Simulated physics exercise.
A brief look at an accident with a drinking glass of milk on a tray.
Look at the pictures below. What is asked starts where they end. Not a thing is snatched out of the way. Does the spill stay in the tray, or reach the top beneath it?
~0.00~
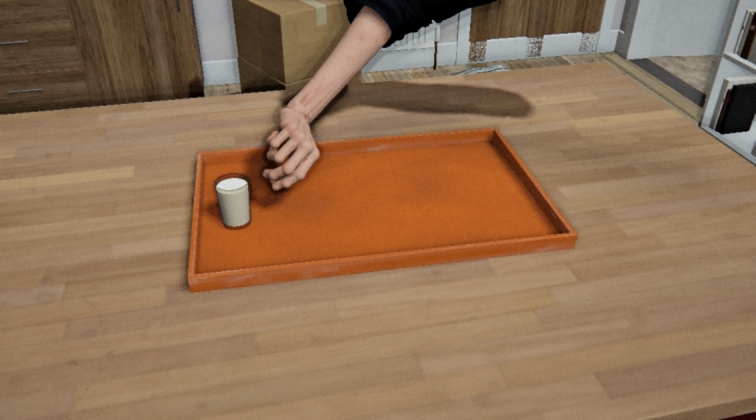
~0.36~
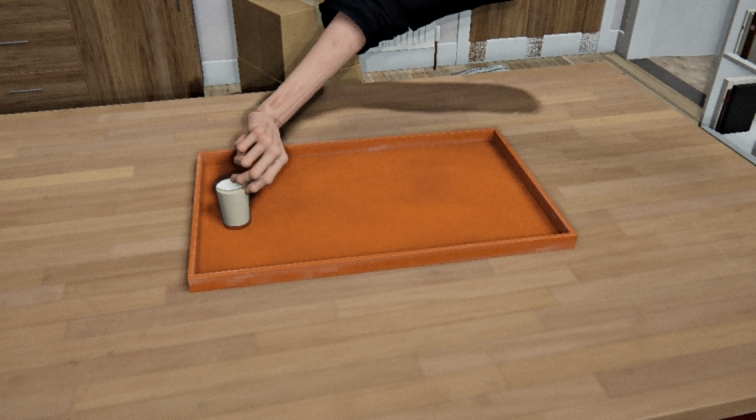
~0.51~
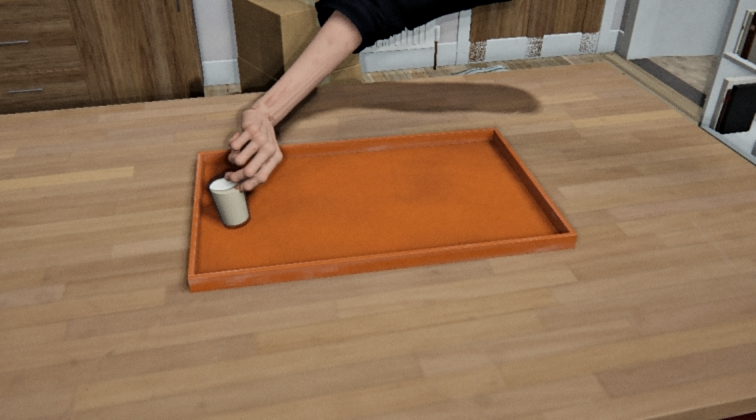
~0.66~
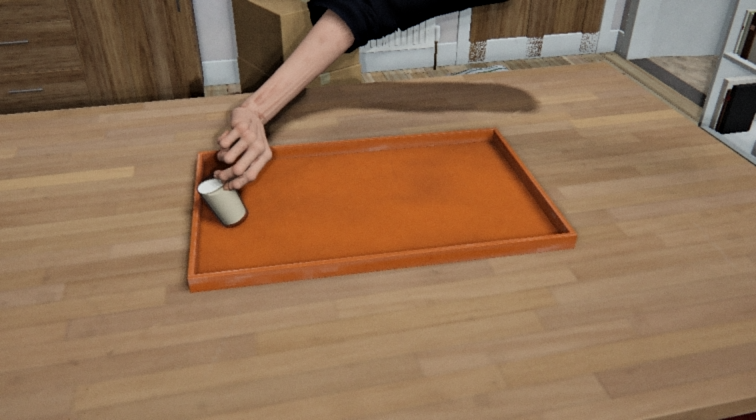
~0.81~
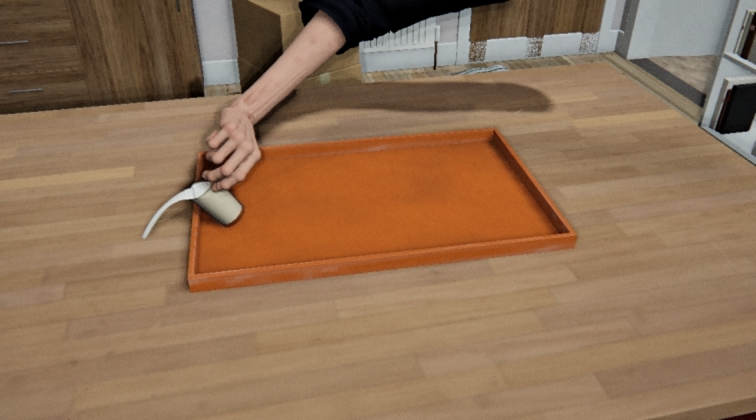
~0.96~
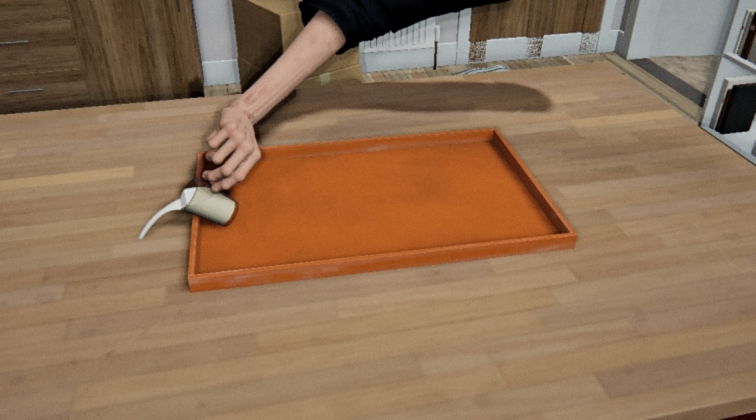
The spill flows out of the tray.
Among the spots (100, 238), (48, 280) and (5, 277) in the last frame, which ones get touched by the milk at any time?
In the order listed they come out caught by it, caught by it, caught by it.
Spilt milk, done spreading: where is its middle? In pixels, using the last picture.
Resting centre: Around (16, 260).
After 1.5 s, the drinking glass lies across the rim; the puddle covers about as much as a plate; it is on the top, beyond the rim.
After 2.3 s, the puddle covers about as much as a plate; it is on the top, beyond the rim.
After 3.6 s, the puddle covers about as much as a plate; it is on the top, beyond the rim.
